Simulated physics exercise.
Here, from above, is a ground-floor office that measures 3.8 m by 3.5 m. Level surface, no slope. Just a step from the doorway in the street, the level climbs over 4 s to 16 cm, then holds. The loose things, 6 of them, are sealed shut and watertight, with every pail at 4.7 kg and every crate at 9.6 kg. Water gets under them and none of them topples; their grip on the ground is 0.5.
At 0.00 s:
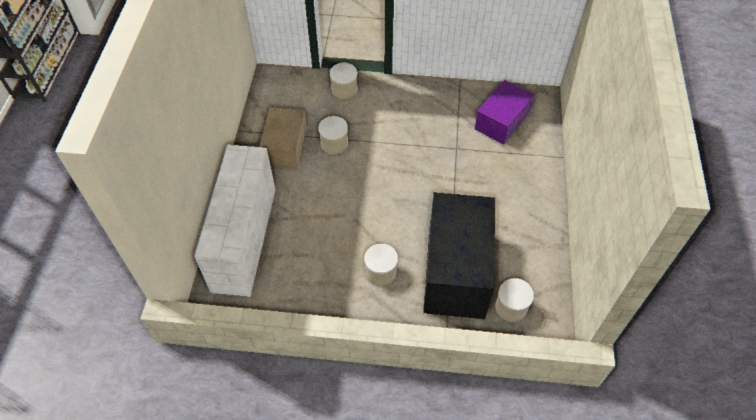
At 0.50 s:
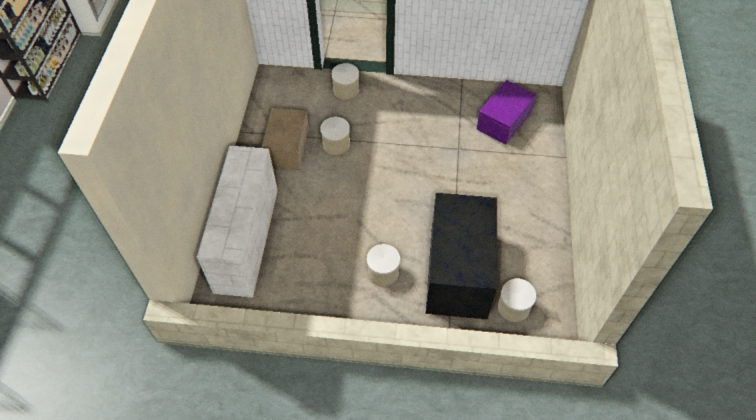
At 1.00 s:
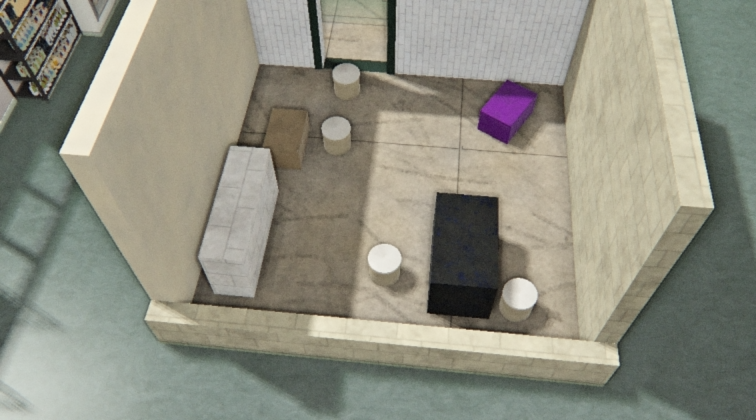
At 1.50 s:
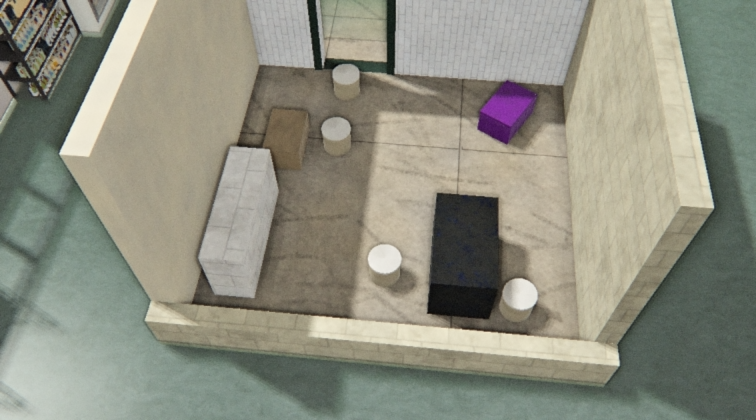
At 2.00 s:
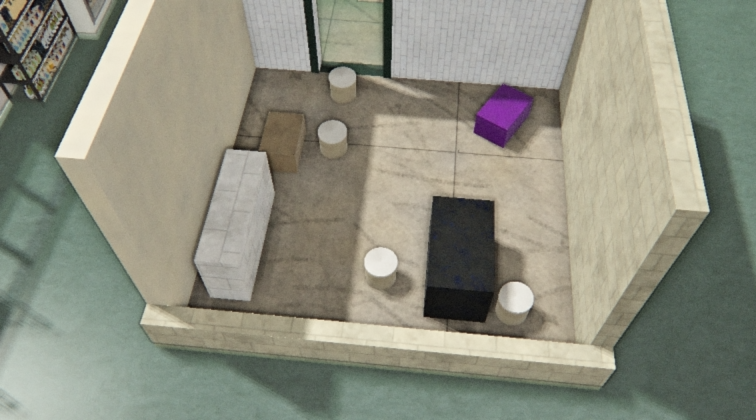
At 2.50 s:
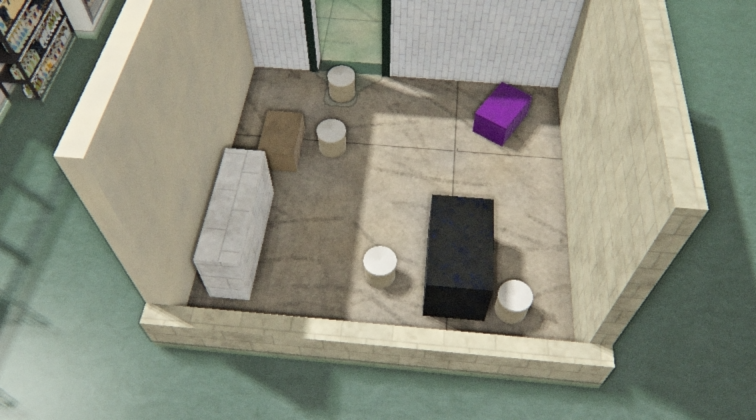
Greenish water spread over the grey ground outside the open-topped room, then showed faintly in the doorway at the back, while the purple crate, the pale pails and the other blocks inside stayed put.
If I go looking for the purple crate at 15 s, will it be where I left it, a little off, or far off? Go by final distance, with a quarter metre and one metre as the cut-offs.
You will find it a little off.
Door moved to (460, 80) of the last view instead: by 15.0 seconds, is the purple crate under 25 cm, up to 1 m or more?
In that case the purple crate shifts a modest distance.
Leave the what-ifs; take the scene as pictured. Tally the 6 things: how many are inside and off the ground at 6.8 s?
Count at that moment: 2.
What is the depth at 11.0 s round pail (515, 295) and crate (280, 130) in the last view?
Some 5 cm at the first, some 9 cm at the second.
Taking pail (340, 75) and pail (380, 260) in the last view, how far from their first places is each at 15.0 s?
They've ended up 250 cm and 60 cm away, in that order.
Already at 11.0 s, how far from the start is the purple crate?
It has shifted about 0 cm.
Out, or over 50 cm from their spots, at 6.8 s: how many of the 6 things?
By my tally, 2.
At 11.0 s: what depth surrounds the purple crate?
Roughly 3 cm deep.
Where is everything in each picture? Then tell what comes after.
The first frame shows the purple crate at (506, 103), on the bottom; water covers 0.0 m2; 0 of 6 have shifted.
The second frame shows the purple crate at (508, 103) rests on the ground; 0.0 m2 under water; 0 of 6 have shifted.
The third frame shows the purple crate at (509, 102) rests on the ground; 0.0 m2 under water; 0 of 6 have shifted.
The fourth frame shows the purple crate at (509, 103), on the bottom; water covers 0.0 m2; 0 of 6 have shifted.
The fifth frame shows the purple crate at (505, 106) rests on the ground; water covers 0.0 m2; 0 of 6 have shifted.
The sixth frame shows the purple crate at (504, 105), on the bottom; water covers 0.1 m2; 0 of 6 have shifted.
After 3.5 s the purple crate is near (504, 105), 0.0 m from its start, aground; 0 afloat.
After 6.8 s the purple crate is near (504, 105), 0.0 m from its start, aground; 2 afloat.
After 11.0 s the purple crate is near (504, 105), 0.0 m from its start, aground; 4 afloat.
After 15.0 s the purple crate is near (450, 90), 0.6 m from its start, afloat; 6 afloat.
